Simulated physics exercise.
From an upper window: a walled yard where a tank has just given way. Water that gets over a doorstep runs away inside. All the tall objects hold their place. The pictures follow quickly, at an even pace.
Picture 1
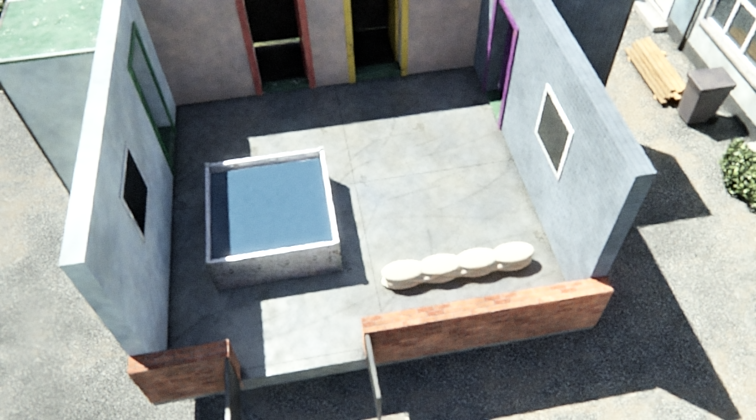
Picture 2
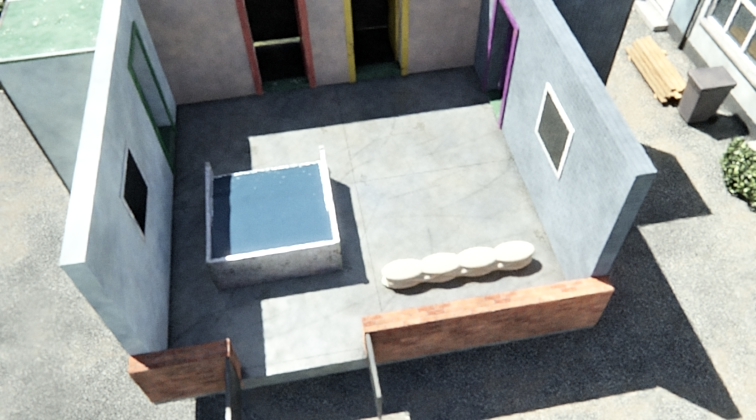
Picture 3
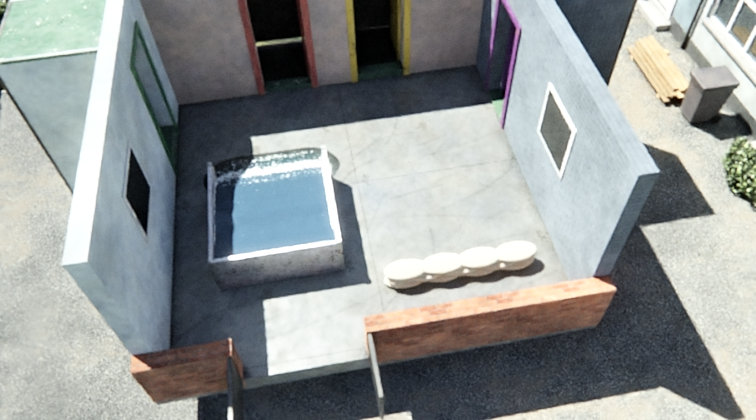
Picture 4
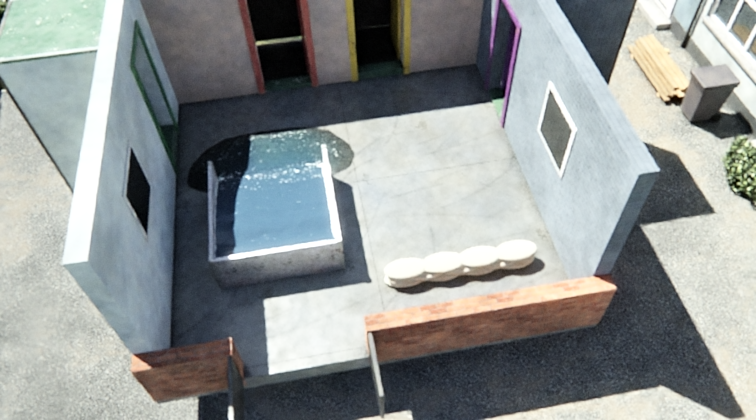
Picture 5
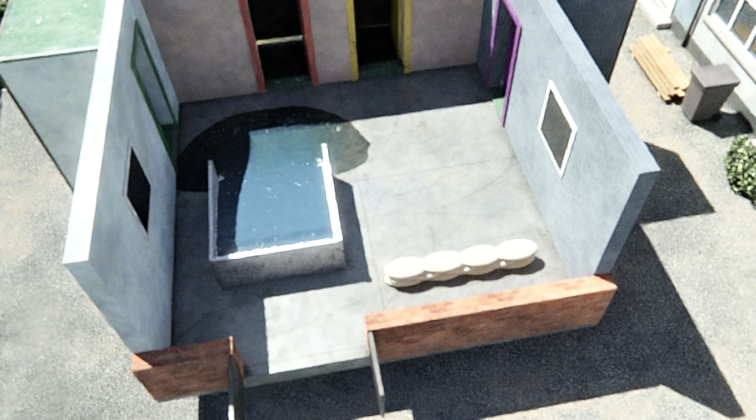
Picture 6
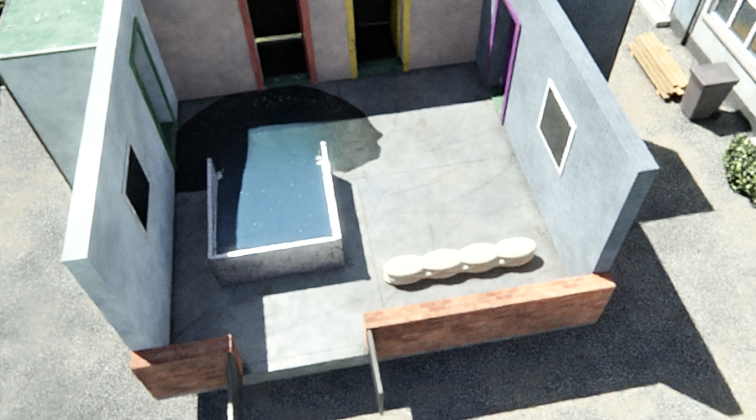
A square tank of blue water stands left of centre in a grey walled yard, seen from high above, with a view that barely shifts. Red, yellow, green and purple outlines mark openings in the walls, and a lumpy white bench sits behind a low reddish wall at lower right. The tank's far side opens, and water pours out with white froth, spreading in a dark, widening pool towards the back wall.
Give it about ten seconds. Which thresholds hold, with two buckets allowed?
In the end: The yellow door stays under that; the purple door takes more than that; the green door stays under that; the red door takes more than that.
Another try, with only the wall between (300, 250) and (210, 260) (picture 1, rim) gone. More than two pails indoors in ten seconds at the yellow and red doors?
My reading: The yellow door lets less in, the red door holds.
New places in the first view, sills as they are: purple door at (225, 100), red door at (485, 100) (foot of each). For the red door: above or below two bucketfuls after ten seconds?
Then: Red door takes more.
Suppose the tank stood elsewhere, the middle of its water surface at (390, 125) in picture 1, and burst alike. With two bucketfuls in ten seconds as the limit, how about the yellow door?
My reading: The yellow one floods.
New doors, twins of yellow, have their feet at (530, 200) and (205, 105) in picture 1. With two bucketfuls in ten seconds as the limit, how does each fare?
In turn: Takes less, goes over.
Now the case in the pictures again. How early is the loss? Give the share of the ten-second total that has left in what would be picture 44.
I make it 85 per cent.
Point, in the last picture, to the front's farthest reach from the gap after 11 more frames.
Around (476, 64).
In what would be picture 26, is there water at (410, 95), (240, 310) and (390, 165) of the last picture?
As listed: Awash, not flooded, free of water.
A moment on, water covers 30 % of the floor; the yellow door wet at the sill, nothing in, the purple door not reached, the green door wet at the sill, nothing in, the red door over two buckets in.
Next, water covers 35 % of the floor; the yellow door wet at the sill, nothing in, the purple door not reached, the green door wet at the sill, nothing in, the red door far over two buckets in.
Then, water covers 45 % of the floor; the yellow door wet at the sill, nothing in, the purple door under two buckets in, the green door under two buckets in, the red door far over two buckets in.
Later, water covers 75 % of the floor; the yellow door wet at the sill, nothing in, the purple door over two buckets in, the green door under two buckets in, the red door far over two buckets in.
In the end, water covers 95 % of the floor; the yellow door wet at the sill, nothing in, the purple door far over two buckets in, the green door under two buckets in, the red door far over two buckets in.
